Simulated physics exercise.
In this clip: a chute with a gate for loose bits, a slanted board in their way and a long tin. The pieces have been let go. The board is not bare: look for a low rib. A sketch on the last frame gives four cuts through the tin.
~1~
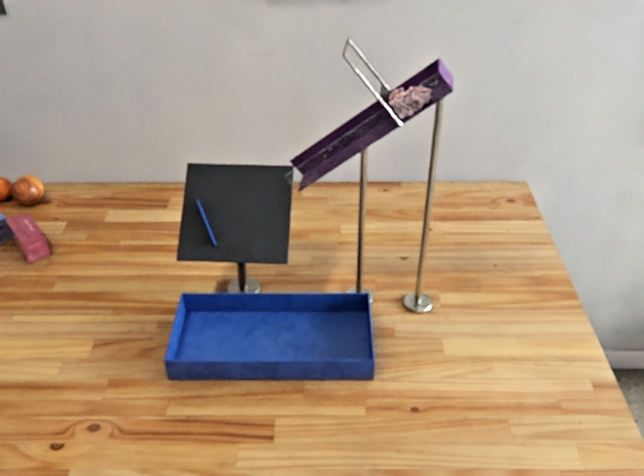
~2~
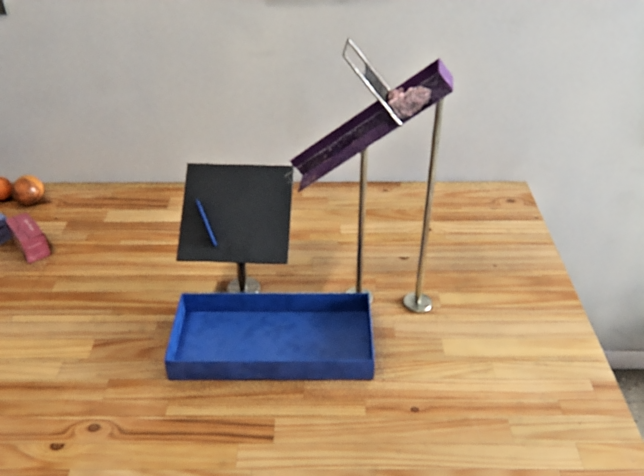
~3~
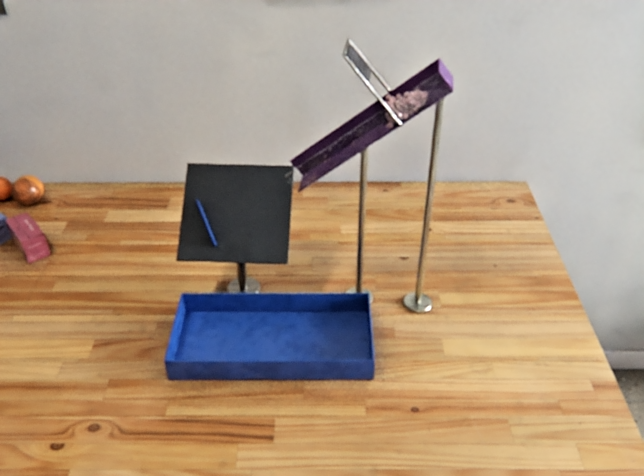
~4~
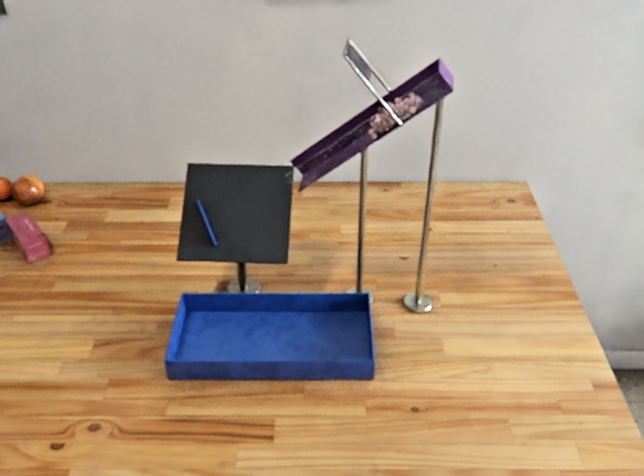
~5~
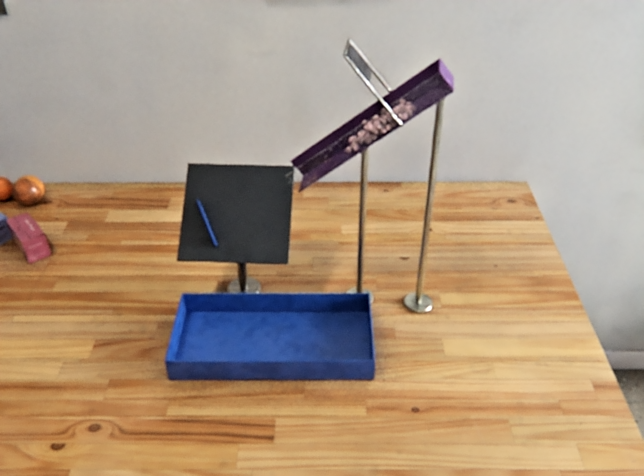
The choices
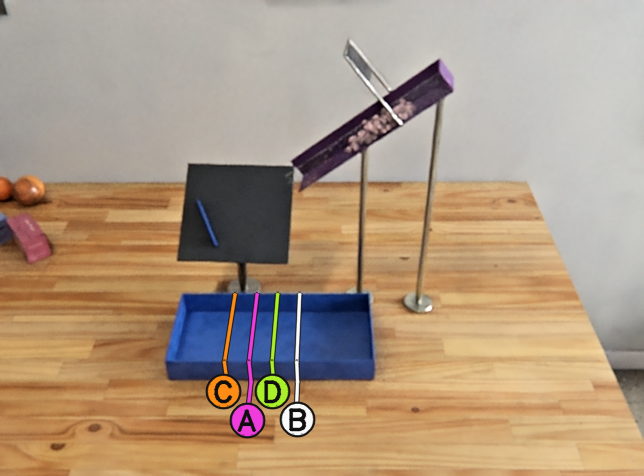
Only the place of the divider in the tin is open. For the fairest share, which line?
C is best.
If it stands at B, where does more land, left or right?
The left side.
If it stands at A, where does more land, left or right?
The left side.
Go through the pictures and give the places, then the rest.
Load behind the gate at (407, 101), sugar pearls; lip of the chute at (301, 184), sloping fairly steeply, in the first frame.
Middle of the board at (236, 212), tilted fairly steeply; middle of its low edge at (232, 262); of its high edge at (240, 164), in the second frame.
Front corners of the tin at (165, 361) and (374, 360), empty; front of the load at (390, 125), in the third frame.
Middle of the load at (392, 114); its front at (371, 132), about a quarter of the way to the lip; rib from (197, 199) to (215, 243), in the fourth frame.
Middle of the load at (381, 120); its front at (349, 150), about half of the way to the lip, in the fifth frame.
On the marked copy, line A crosses the front rim at (249, 361); line B crosses the front rim at (296, 361); line C crosses the front rim at (224, 361); line D crosses the front rim at (272, 361).
With A, of what is caught, most on the left of the divider, a small part on the right.
With B, of what is caught, all on the left of the divider, none on the right.
With C, of what is caught, about half on the left of the divider, about half on the right.
With D, of what is caught, nearly all on the left of the divider, a small part on the right.
